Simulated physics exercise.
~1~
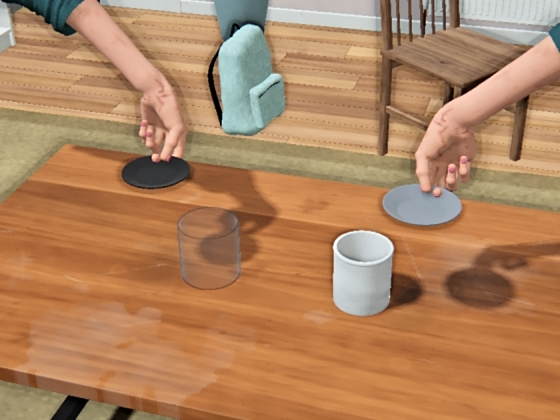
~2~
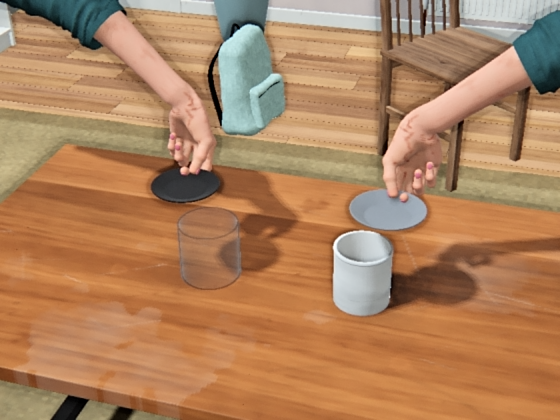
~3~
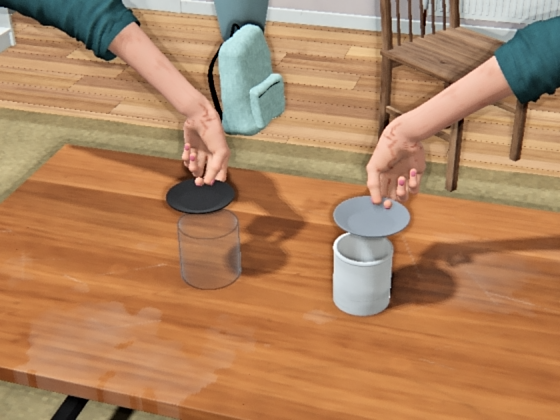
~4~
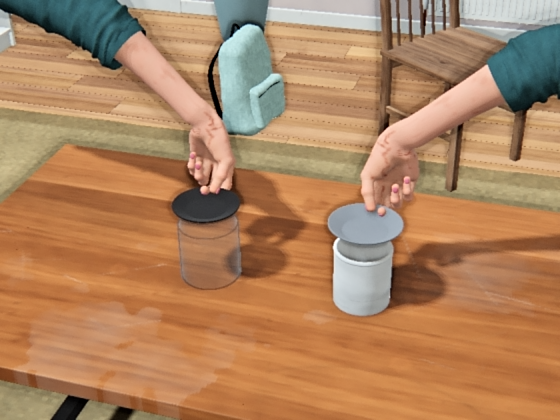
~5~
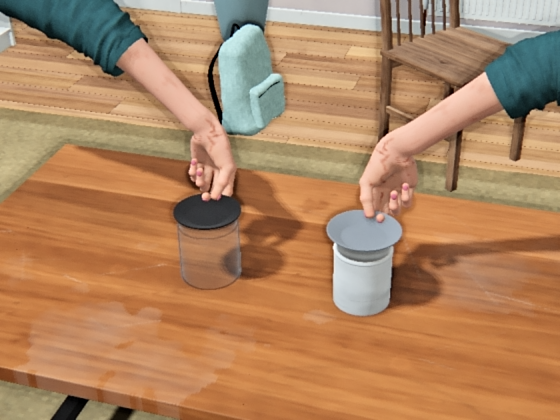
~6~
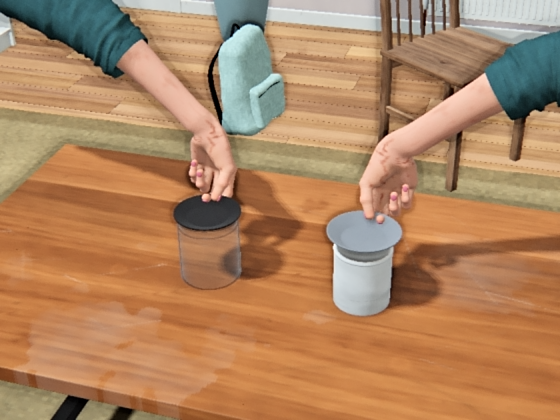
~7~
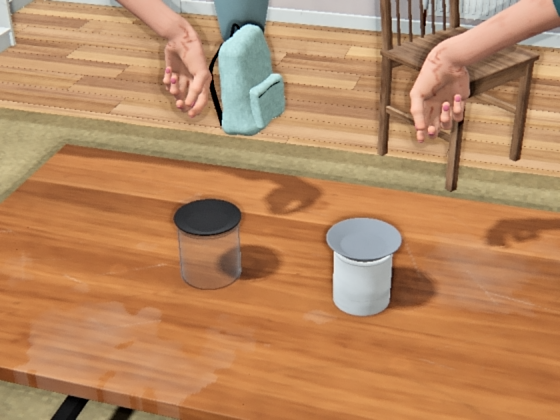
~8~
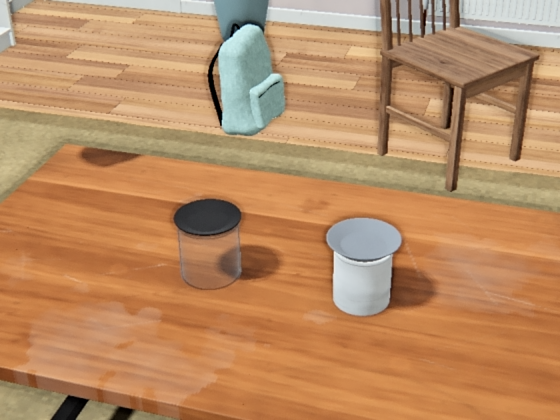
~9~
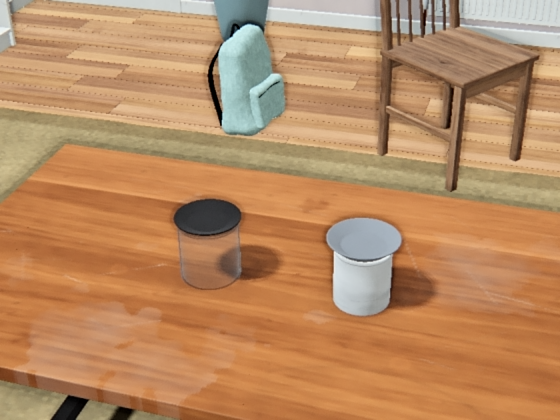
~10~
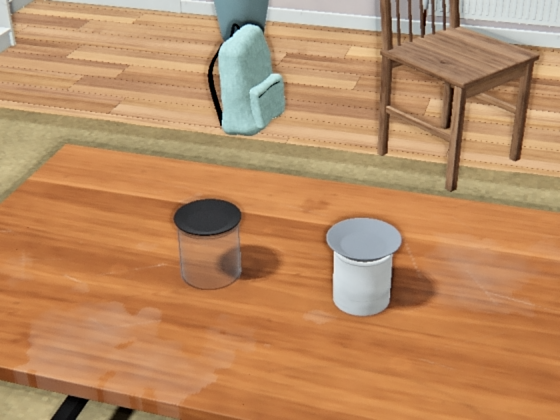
Two hands lower a black disc and a grey disc onto two cups and withdraw.
